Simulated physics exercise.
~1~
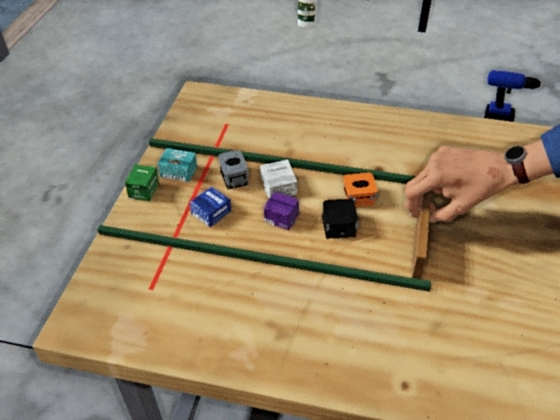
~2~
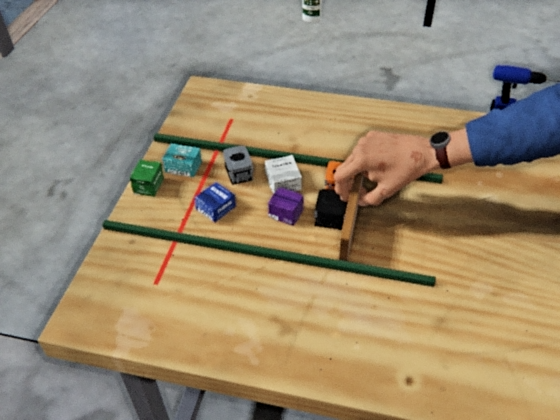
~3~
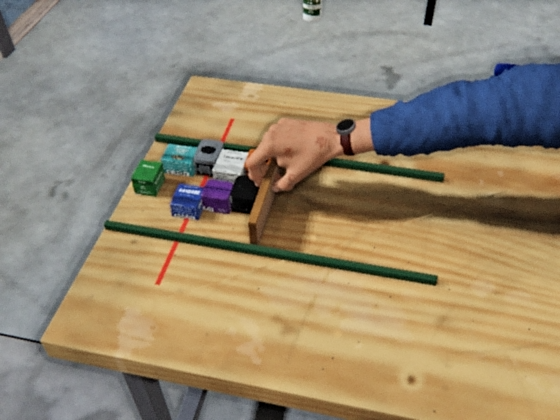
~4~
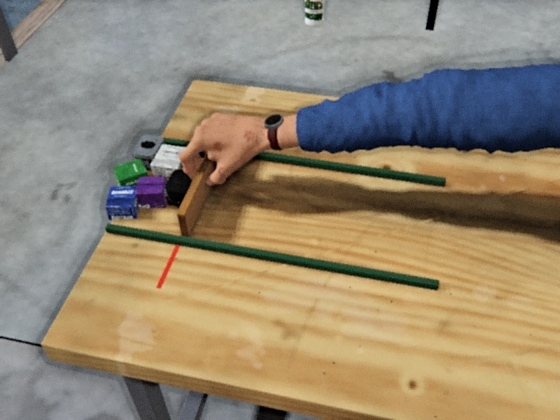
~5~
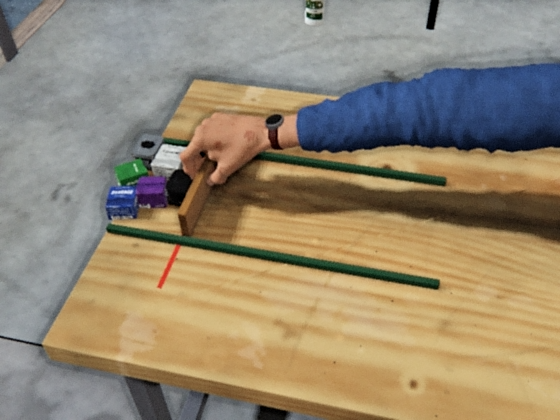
A hand sliding a wooden board left between green rails, sweeping small colourful boxes past a red line and stopping with them bunched near the table's edge.
